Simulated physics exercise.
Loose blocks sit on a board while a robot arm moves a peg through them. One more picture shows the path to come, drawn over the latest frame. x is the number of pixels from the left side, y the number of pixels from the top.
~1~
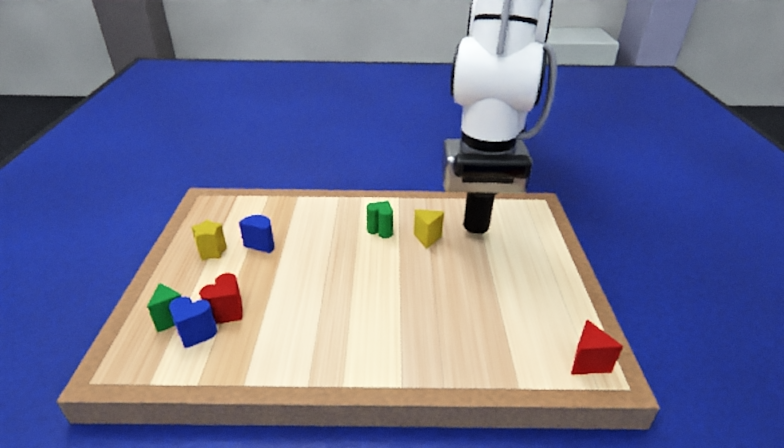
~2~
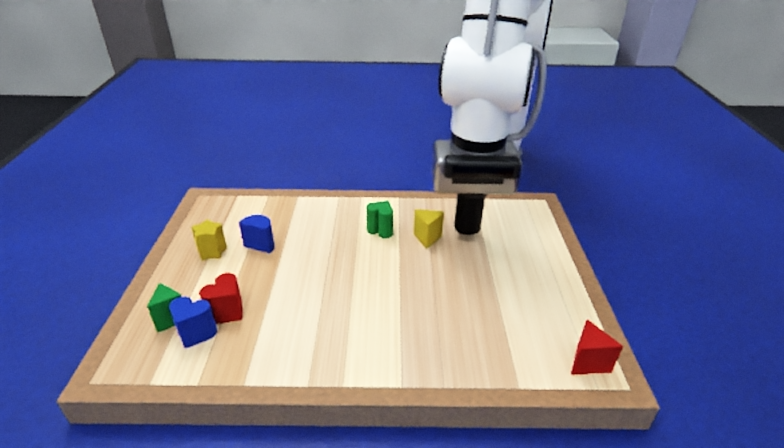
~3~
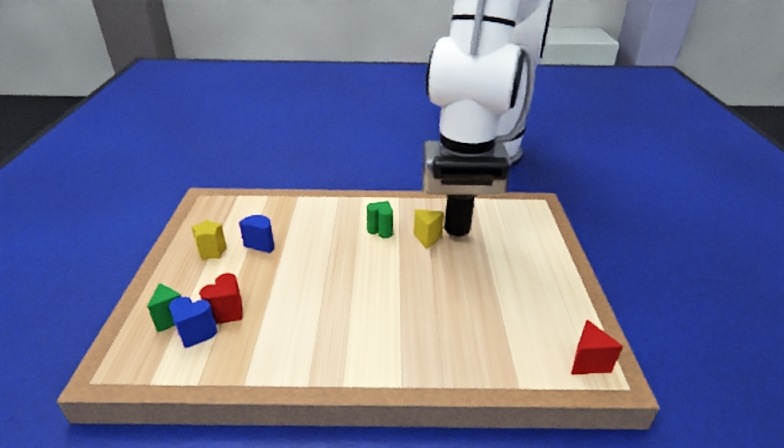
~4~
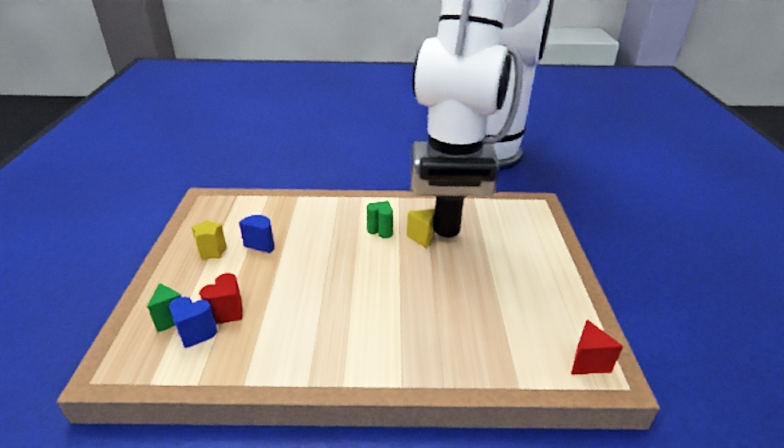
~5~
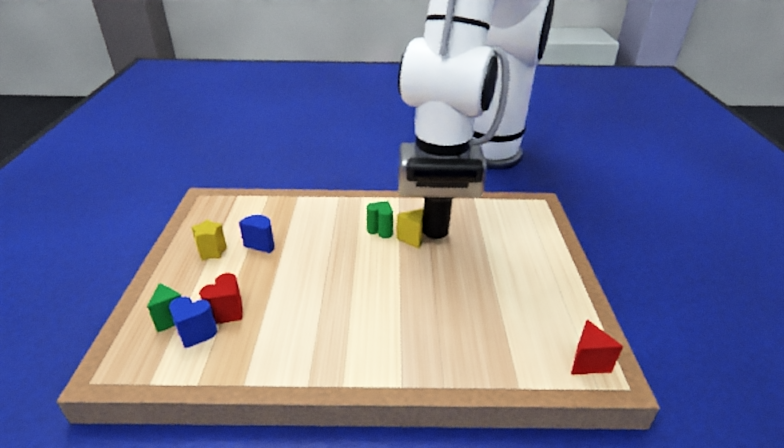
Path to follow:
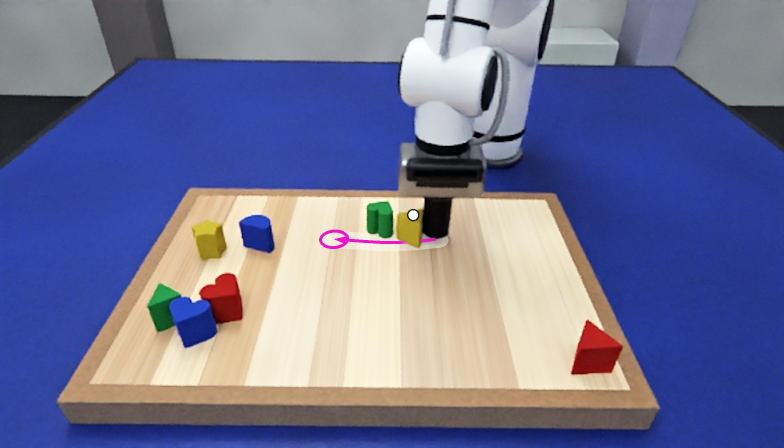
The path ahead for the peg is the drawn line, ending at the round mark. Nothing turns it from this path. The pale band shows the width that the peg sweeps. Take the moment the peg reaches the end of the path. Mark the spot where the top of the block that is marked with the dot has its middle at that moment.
I expect it at (309, 218).
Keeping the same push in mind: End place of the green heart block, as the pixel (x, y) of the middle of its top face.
It should be at (362, 203) by then.
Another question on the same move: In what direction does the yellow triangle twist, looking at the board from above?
It twists anticlockwise.
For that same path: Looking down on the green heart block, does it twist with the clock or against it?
If we look at it from overhead, the green heart block pivots clockwise.
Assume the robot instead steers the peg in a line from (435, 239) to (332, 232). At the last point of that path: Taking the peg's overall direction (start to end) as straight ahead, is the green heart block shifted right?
I'd say yes.
The line goes from (435, 239) via (385, 242), ending at (334, 239); the dot is on the yellow triangle.
The first path, step by step. One third of the way, peg at (402, 234); green heart block at (374, 205), turned 45° clockwise; yellow triangle at (378, 219), turned 15° anticlockwise.
Two thirds of the way, peg at (367, 233); green heart block at (363, 204), turned 105° clockwise; yellow triangle at (343, 218).
At the end, peg at (334, 230); green heart block at (362, 203), turned 110° clockwise; yellow triangle at (309, 218), turned 30° anticlockwise.
